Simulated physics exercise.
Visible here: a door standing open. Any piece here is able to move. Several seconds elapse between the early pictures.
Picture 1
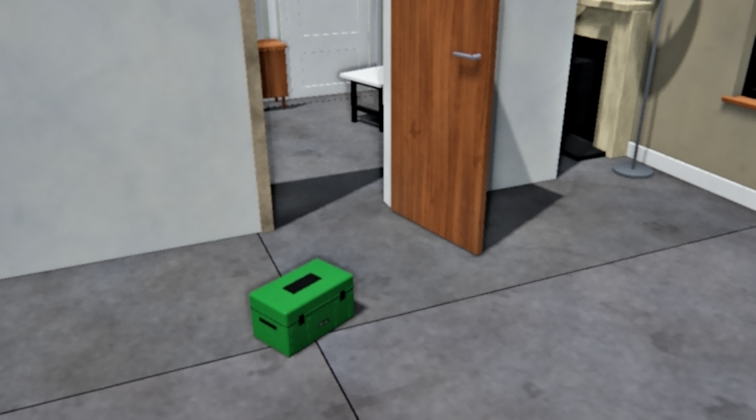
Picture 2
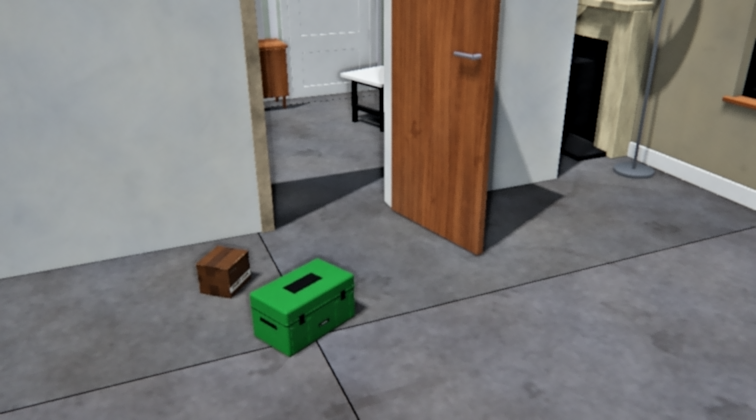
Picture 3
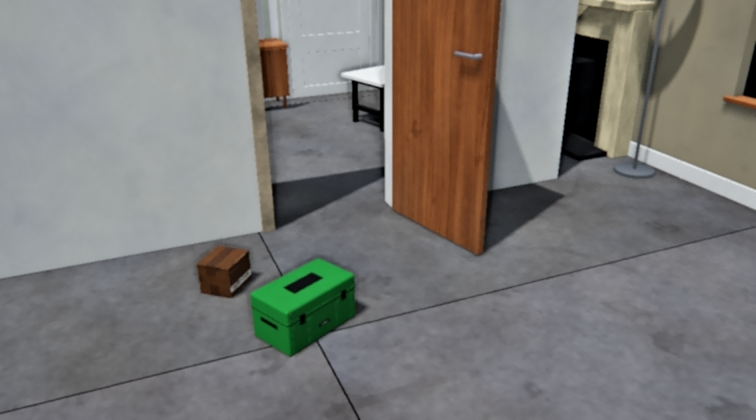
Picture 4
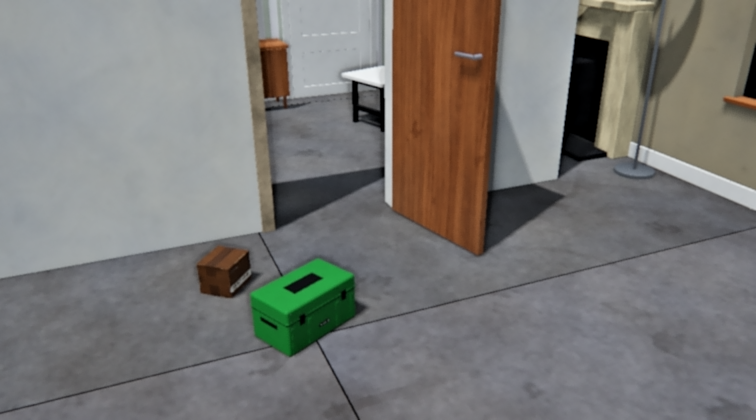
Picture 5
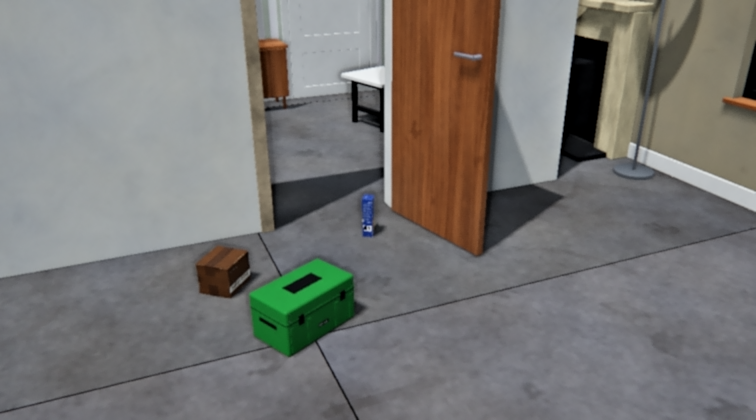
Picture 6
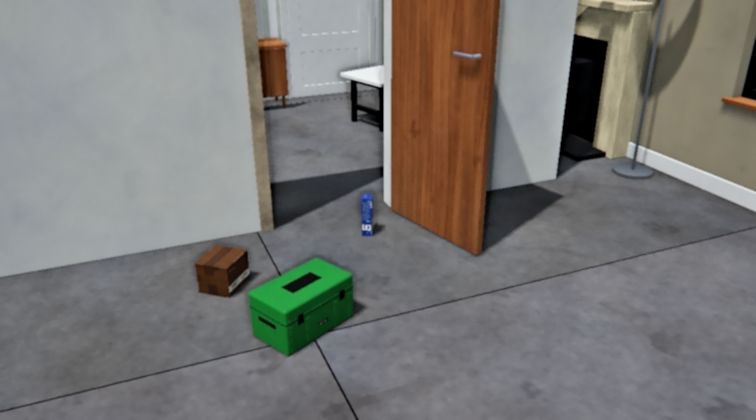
A green toolbox sits by an open door as a brown box, then a blue object, appear.
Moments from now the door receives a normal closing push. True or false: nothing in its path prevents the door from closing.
True.
Then, 1.10 s on from there, open by 70°.
Then, 2.00 s on from there, open by 34°; blue carton shifted about its own width near (350, 212).
Then, 2.60 s on from there, open by 13°; blue carton shifted well along near (334, 205).
In the end, open by 0°; moved from the start, blue carton; the other 2 unmoved. At the end, from the last picture's camera, blue carton near (327, 200).
